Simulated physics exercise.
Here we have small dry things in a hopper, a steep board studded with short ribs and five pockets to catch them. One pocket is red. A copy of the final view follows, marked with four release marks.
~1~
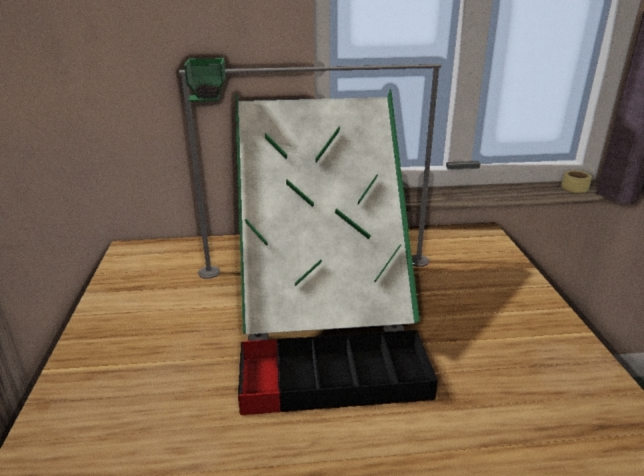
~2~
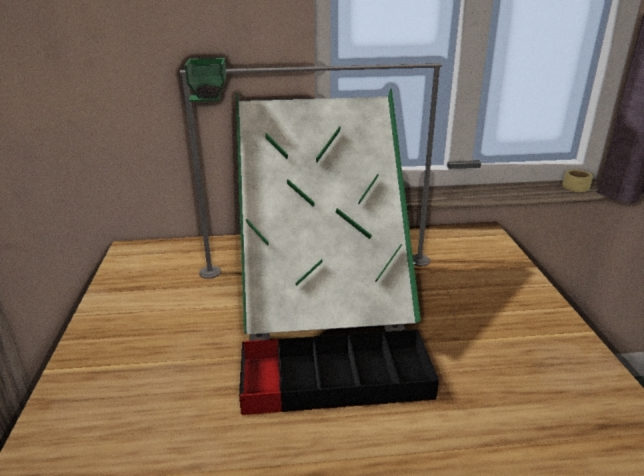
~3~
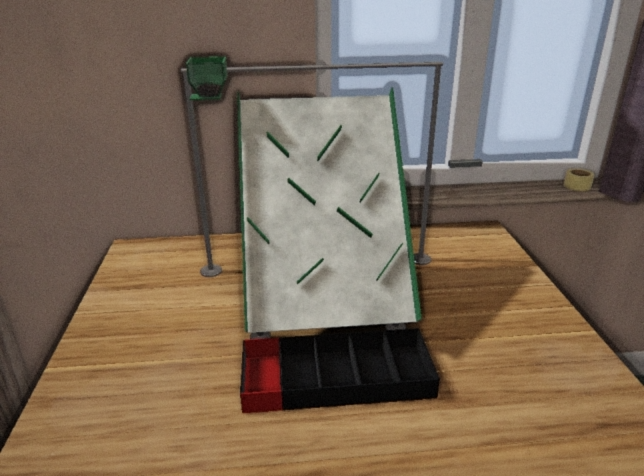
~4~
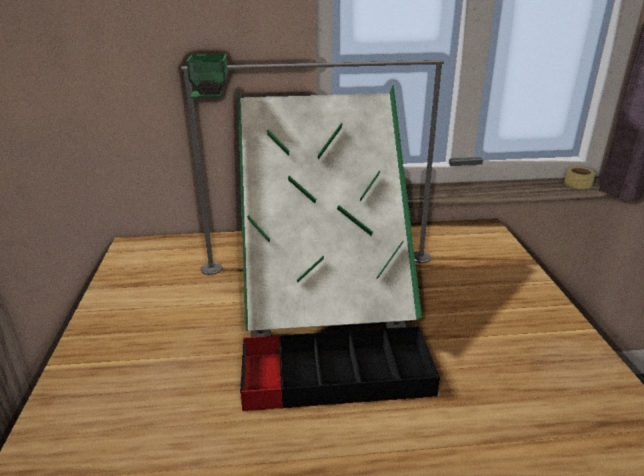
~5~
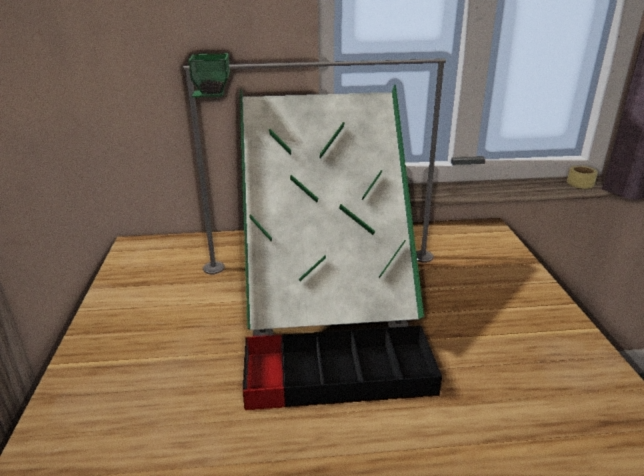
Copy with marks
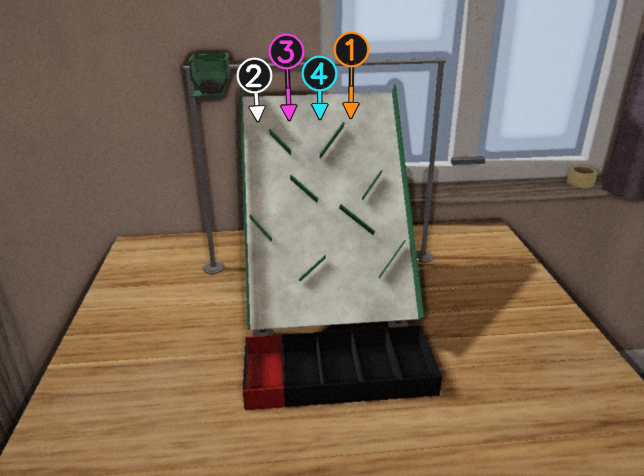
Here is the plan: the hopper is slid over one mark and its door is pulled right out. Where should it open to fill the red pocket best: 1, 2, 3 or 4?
Best: 2.
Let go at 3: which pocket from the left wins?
The fourth.
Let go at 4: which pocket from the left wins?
The fourth from the left.
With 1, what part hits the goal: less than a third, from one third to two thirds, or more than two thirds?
Mark 1 gives less than a third.
On the marked copy, mark 1 meets the board at (350, 112); mark 2 meets the board at (257, 115); mark 3 meets the board at (289, 114); mark 4 meets the board at (319, 113).
With 1, just a few in the red pocket, the larger part in other pockets, roughly a quarter outside the box.
With 2, roughly a third in the red pocket, roughly half in other pockets, just a few held on the board, about a tenth outside the box.
With 3, just a few in the red pocket, the larger part in other pockets, roughly a quarter outside the box.
With 4, about a tenth in the red pocket, roughly two thirds in other pockets, roughly a quarter outside the box.
